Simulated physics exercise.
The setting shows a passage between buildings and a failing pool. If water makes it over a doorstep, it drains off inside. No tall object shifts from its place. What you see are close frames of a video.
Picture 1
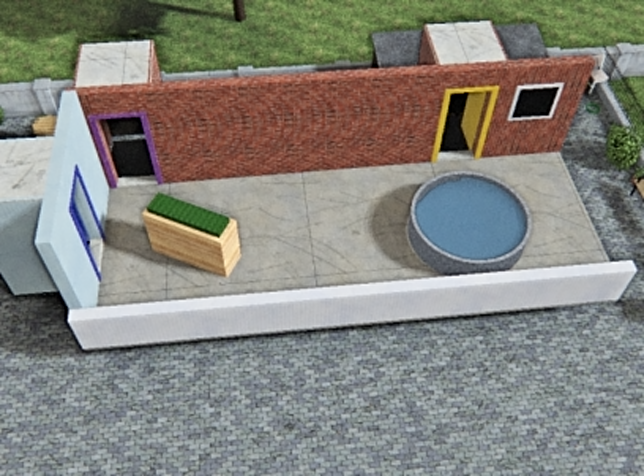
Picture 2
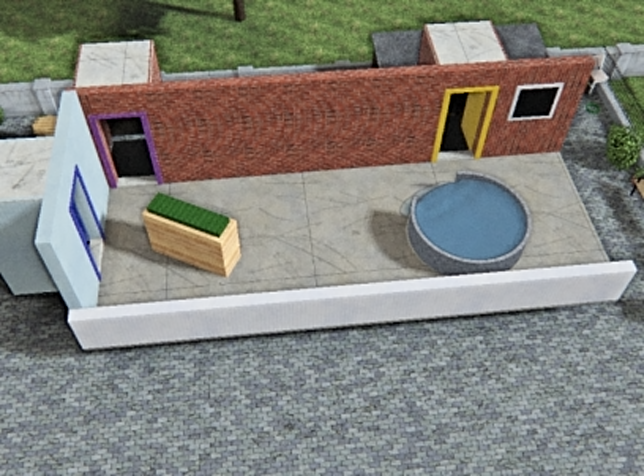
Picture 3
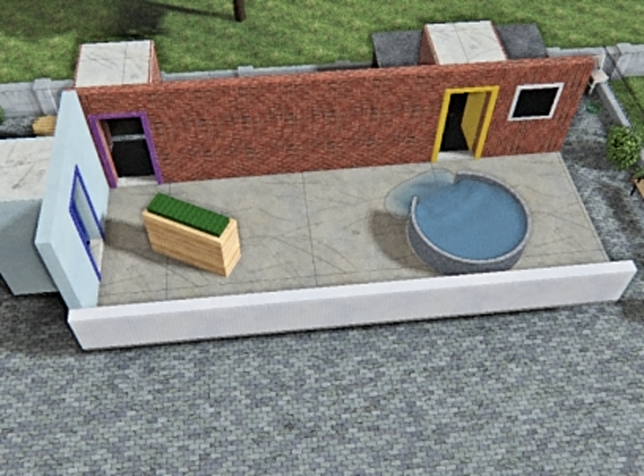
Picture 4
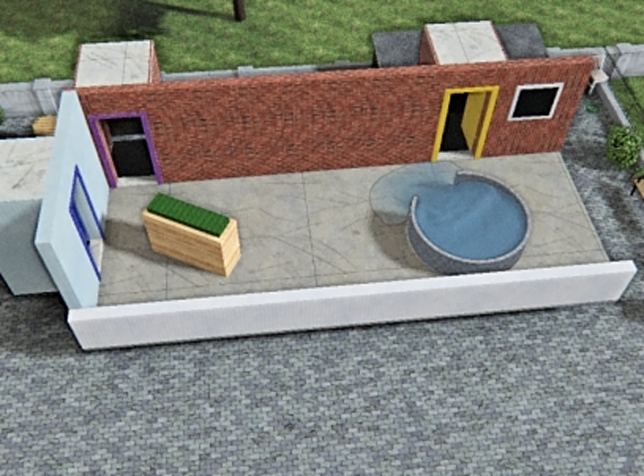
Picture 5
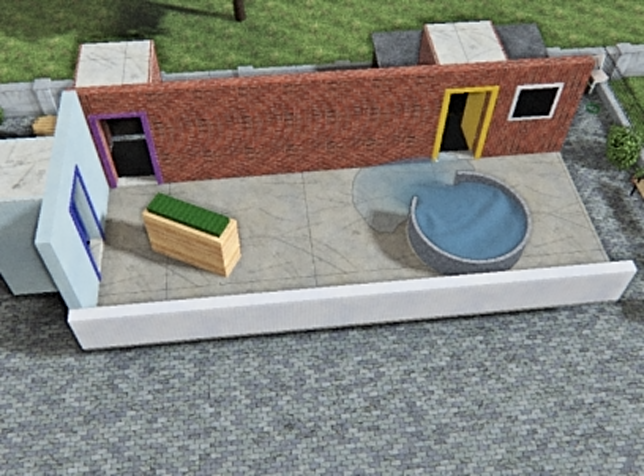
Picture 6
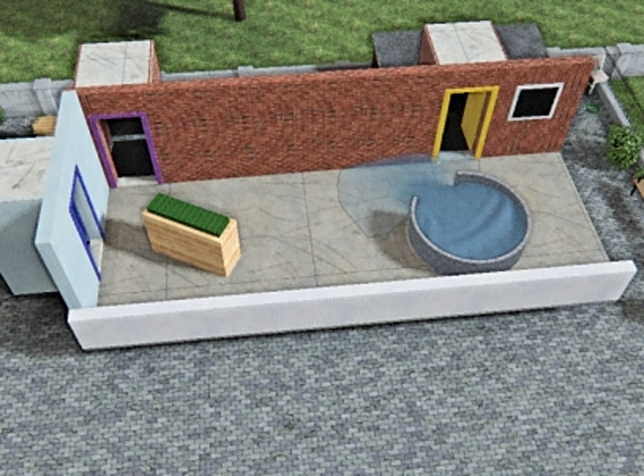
The clip opens on a walled paved yard with a wooden planter at left and a round pool of still water at right. A gap appears in the pool's far side and water pours out, spreading in a thin, widening sheet across the paving toward the brick wall and leftward.
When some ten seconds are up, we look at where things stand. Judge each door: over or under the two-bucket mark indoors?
My call: Yellow door, over; blue door, under; purple door, over.
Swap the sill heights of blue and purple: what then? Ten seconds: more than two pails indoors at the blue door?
One by one: The blue one lets more in.
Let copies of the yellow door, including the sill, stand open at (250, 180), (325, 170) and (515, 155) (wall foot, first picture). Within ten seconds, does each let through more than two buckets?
Door one stays inside the limit, door two breaks the limit, door three stays inside the limit.
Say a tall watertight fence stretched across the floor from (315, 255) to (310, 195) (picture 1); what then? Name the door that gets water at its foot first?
First: The one in yellow.
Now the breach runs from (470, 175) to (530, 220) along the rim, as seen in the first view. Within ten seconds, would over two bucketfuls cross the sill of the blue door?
Here the blue door remains short.
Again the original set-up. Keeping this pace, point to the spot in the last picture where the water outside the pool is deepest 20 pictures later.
It will be deepest around (106, 222).
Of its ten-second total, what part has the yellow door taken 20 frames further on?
Around 70 %.
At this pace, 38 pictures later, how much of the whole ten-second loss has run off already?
My estimate is roughly 60 percent.
A moment on, water covers 15 % of the floor; the yellow door under two buckets in, the blue door not reached, the purple door not reached.
Next, water covers 30 % of the floor; the yellow door over two buckets in, the blue door not reached, the purple door not reached.
Then, water covers 55 % of the floor; the yellow door over two buckets in, the blue door wet at the sill, nothing in, the purple door wet at the sill, nothing in.
Later, water covers 70 % of the floor; the yellow door far over two buckets in, the blue door wet at the sill, nothing in, the purple door far over two buckets in.
In the end, water covers 80 % of the floor; the yellow door far over two buckets in, the blue door wet at the sill, nothing in, the purple door far over two buckets in.
